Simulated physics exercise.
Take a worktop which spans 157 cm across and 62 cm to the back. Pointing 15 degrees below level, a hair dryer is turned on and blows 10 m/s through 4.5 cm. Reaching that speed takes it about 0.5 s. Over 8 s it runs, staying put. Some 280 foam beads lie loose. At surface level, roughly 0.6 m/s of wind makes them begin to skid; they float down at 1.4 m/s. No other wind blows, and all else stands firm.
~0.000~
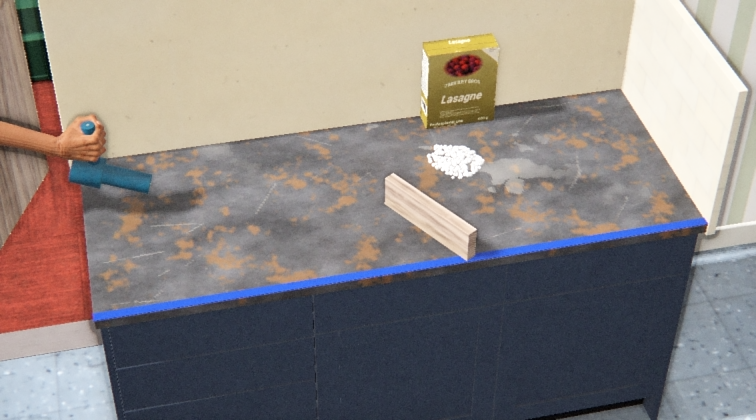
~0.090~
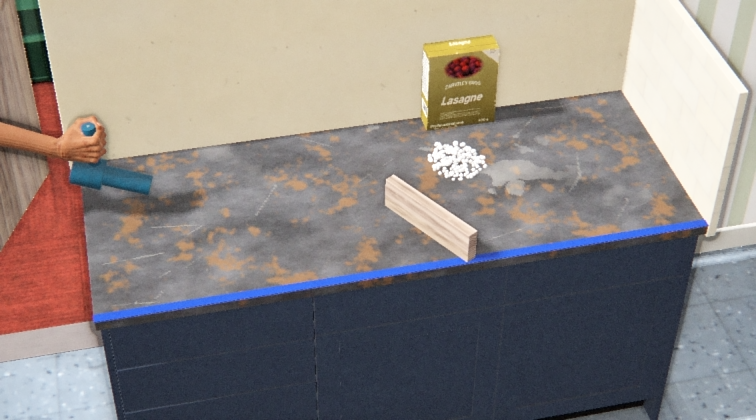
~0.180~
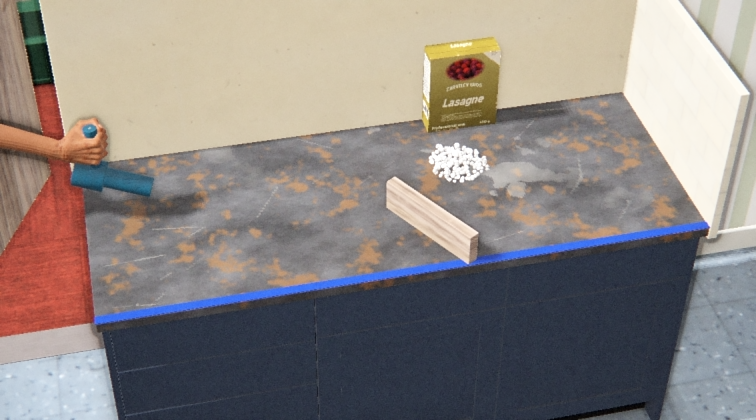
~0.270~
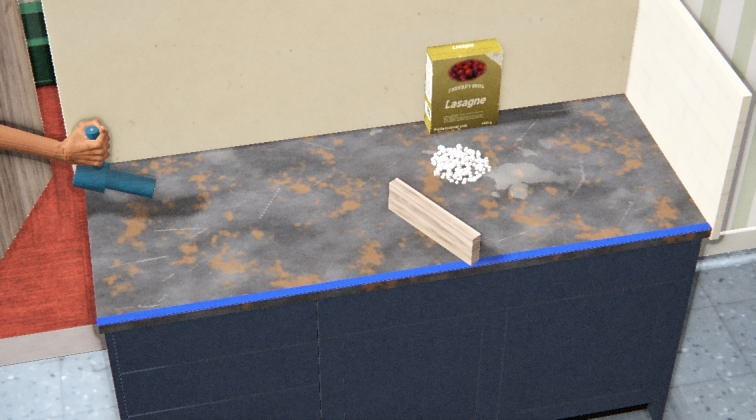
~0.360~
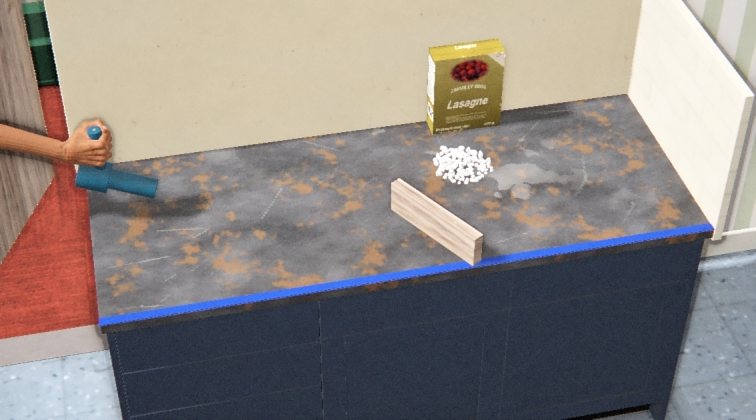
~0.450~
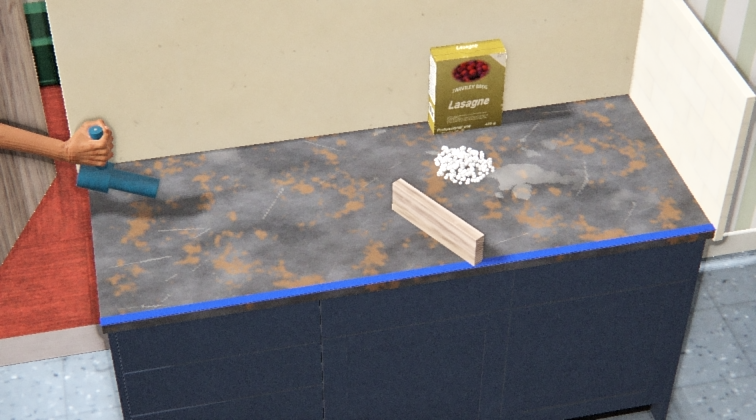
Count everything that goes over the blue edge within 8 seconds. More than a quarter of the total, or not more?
Not more than a quarter.
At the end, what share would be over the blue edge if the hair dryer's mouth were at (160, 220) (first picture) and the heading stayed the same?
0 per cent, roughly.
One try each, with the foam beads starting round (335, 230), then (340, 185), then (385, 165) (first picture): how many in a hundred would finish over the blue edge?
100 %, 4 %, 0 %.
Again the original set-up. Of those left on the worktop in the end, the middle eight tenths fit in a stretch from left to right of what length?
0 centimetres or so.
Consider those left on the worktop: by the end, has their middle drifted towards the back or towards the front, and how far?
Shift: Towards the far edge, some 15 cm.
After 1.6 s the count stands so, 6 % are over the blue edge; the middle of those still in play is near (613, 123).
After 2.6 s the count stands so, 7 % are over the blue edge; the middle of those still in play is near (633, 115).
After 4.4 s the count stands so, 7 % are over the blue edge; the middle of those still in play is near (635, 115).
After 8.0 s, at the end, 7 % are over the blue edge; the middle of those still in play is near (633, 112).
